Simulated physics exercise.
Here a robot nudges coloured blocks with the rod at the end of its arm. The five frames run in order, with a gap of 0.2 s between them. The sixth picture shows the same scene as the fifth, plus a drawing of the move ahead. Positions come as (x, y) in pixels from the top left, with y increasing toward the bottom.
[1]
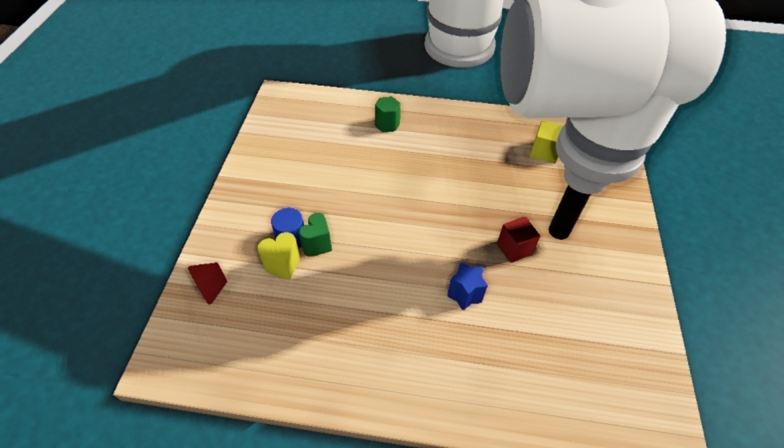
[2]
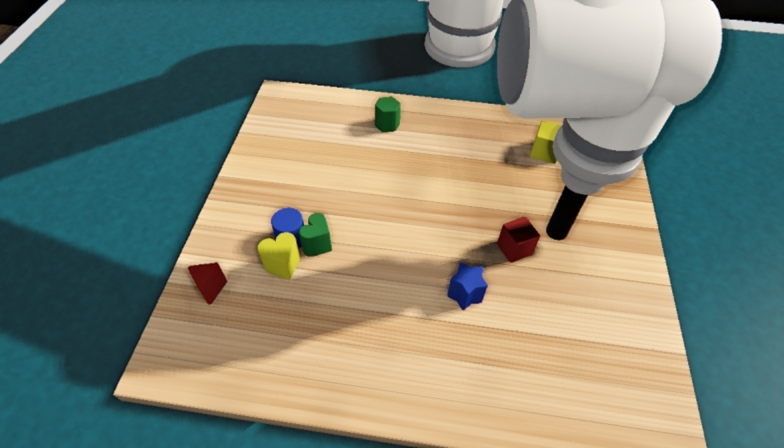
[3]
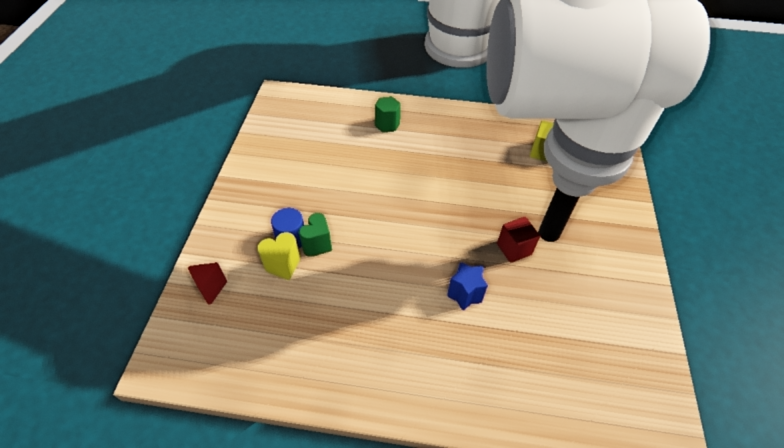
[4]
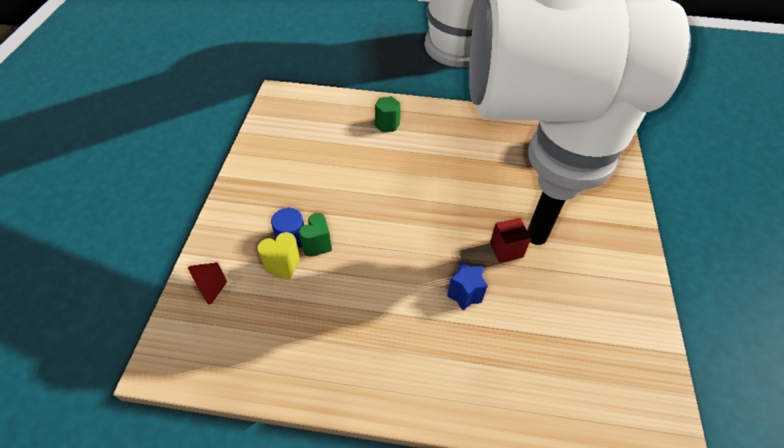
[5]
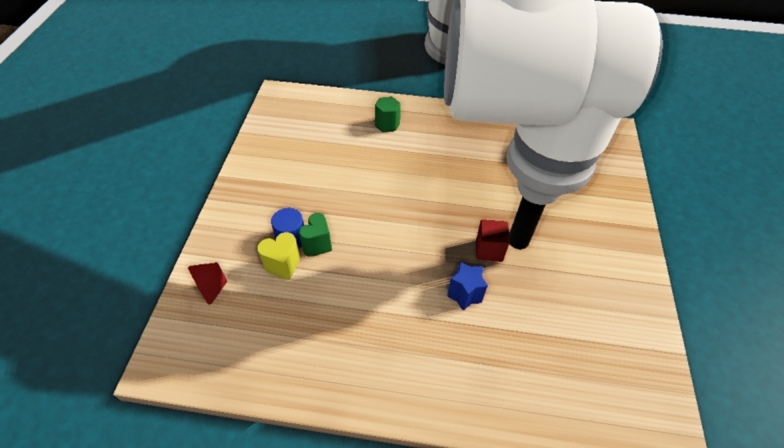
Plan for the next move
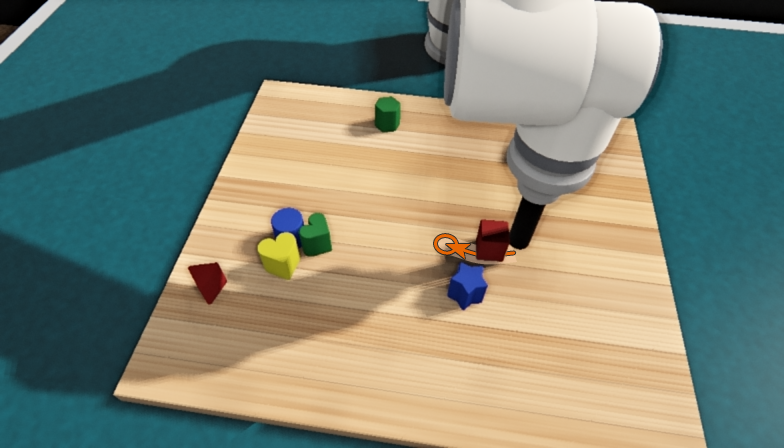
Robot arm with a black rod moving left across a wooden board, nudging a red block left near a blue star.
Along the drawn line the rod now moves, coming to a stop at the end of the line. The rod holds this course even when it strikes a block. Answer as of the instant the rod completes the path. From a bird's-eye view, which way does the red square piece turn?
Seen from above, its turn is clockwise.
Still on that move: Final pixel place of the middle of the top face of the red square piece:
At (426, 217).
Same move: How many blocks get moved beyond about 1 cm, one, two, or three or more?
The push will move one block.
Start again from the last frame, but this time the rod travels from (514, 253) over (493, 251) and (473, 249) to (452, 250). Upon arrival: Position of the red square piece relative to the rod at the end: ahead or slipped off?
Ahead.
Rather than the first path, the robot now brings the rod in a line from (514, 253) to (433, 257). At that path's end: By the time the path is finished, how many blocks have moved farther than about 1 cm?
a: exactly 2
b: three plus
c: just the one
c: Just the one.
The line goes from (514, 253) through (491, 255) and (468, 252) to (446, 244).
The first path, step by step. Halfway along, rod at (483, 243); red square piece at (460, 227), turned 30° clockwise.
At the end, rod at (448, 232); blue star unmoved; red square piece at (426, 217), turned 25° clockwise.
